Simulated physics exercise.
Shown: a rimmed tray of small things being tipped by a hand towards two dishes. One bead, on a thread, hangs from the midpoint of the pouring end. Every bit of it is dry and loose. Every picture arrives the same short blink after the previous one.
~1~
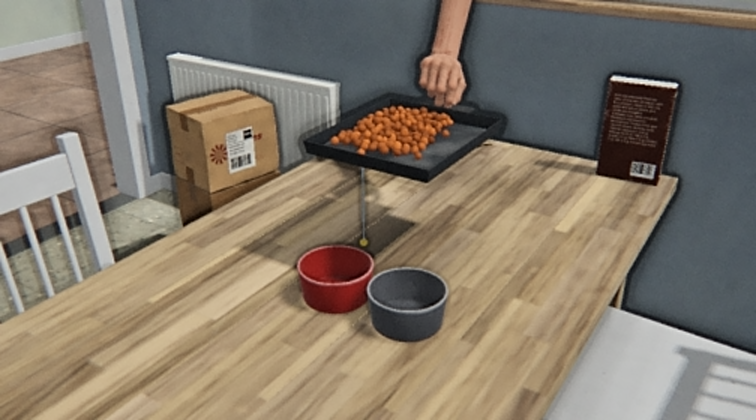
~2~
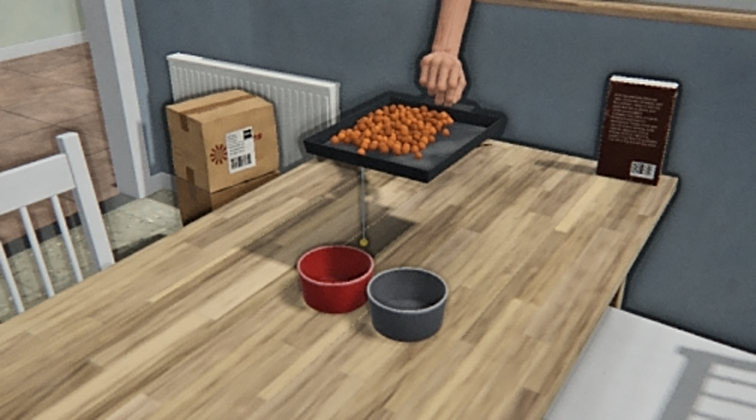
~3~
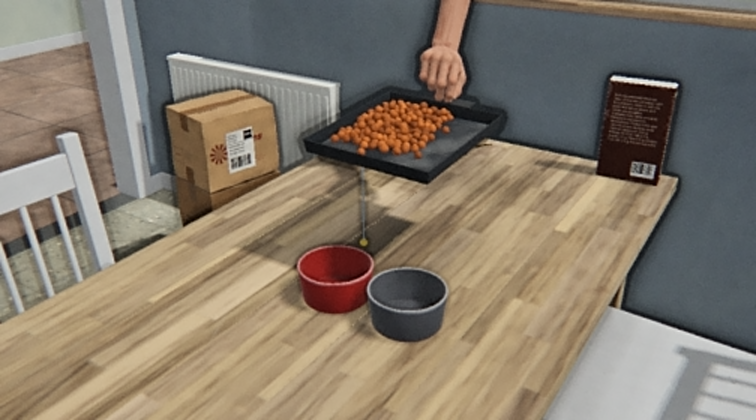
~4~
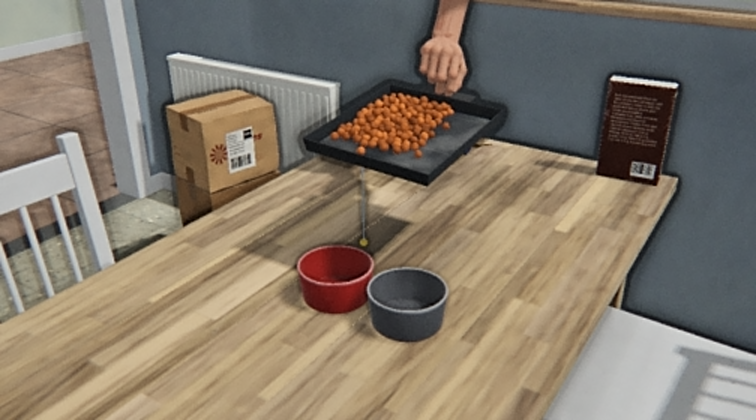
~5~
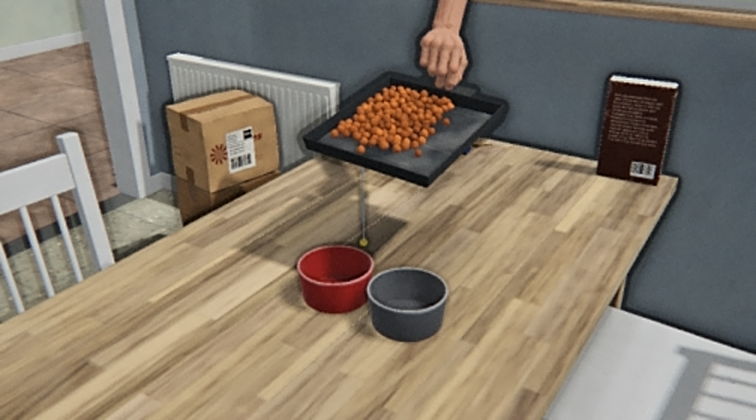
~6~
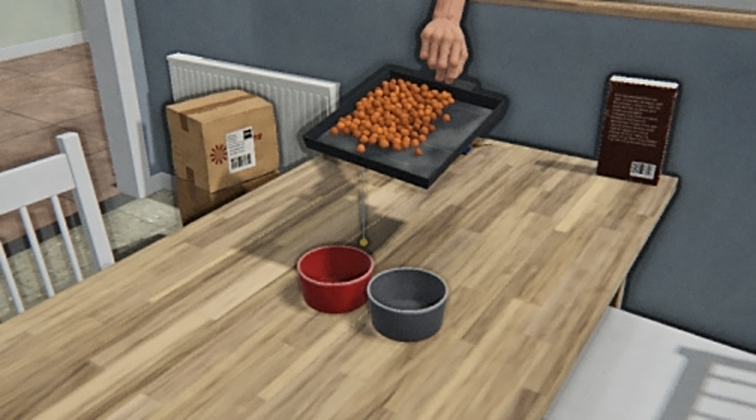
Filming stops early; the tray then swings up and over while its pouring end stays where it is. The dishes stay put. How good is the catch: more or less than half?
The caught share tops half.
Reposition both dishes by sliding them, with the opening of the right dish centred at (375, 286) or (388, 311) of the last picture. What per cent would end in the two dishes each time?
It works out to 40 percent and then 10 percent.
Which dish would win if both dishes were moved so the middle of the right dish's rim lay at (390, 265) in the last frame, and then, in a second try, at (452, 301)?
At place one the right of the pair; at place two the left of the pair.
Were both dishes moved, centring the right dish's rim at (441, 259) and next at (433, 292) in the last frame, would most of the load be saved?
Try 1: A minority of it. Try 2: A majority of it.
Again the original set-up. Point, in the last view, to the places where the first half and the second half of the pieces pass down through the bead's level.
I'd place the first part at (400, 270) and the rest at (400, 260).
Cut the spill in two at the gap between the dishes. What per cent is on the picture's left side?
It works out to some 10 per cent.
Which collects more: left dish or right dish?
Fuller side: Right of the pair.
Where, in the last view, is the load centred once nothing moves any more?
Roughly at (403, 311), give or take.
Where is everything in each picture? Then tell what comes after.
In the first frame, corners of the pouring end near (307, 140) and (428, 169), level; middle of the load near (395, 129), coated peanuts; left dish near (314, 294); right dish near (387, 322); bead on its thread near (364, 242).
In the second frame, corners of the pouring end near (307, 140) and (428, 169), level; middle of the load near (395, 129).
In the third frame, corners of the pouring end near (306, 139) and (428, 171), tipped barely, lowest at the right corner; middle of the load near (395, 126).
In the fourth frame, corners of the pouring end near (306, 138) and (427, 173), tipped a little, lowest at the right corner; middle of the load near (395, 121).
In the fifth frame, corners of the pouring end near (306, 136) and (427, 175), tipped a little, lowest at the right corner; middle of the load near (395, 117).
In the sixth frame, corners of the pouring end near (306, 135) and (427, 177), tipped a little, lowest at the right corner; middle of the load near (395, 113); left dish near (314, 294); right dish near (387, 322).
Shortly afterwards, tray tipped steeply; all but a few on the tray; only a few in the right dish; only a few in the air.
Next, tray tipped right over; all but a few on the tray; a little in the right dish; only a few in the left dish; only a few in the air.
Some moments later, tray tipped past a quarter turn; near half in the right dish; near a quarter in the left dish; near a third outside both; only a few in the air.
In the end, tray tipped past a quarter turn; near half in the right dish; near a quarter in the left dish; near a third outside both; only a few in the air.
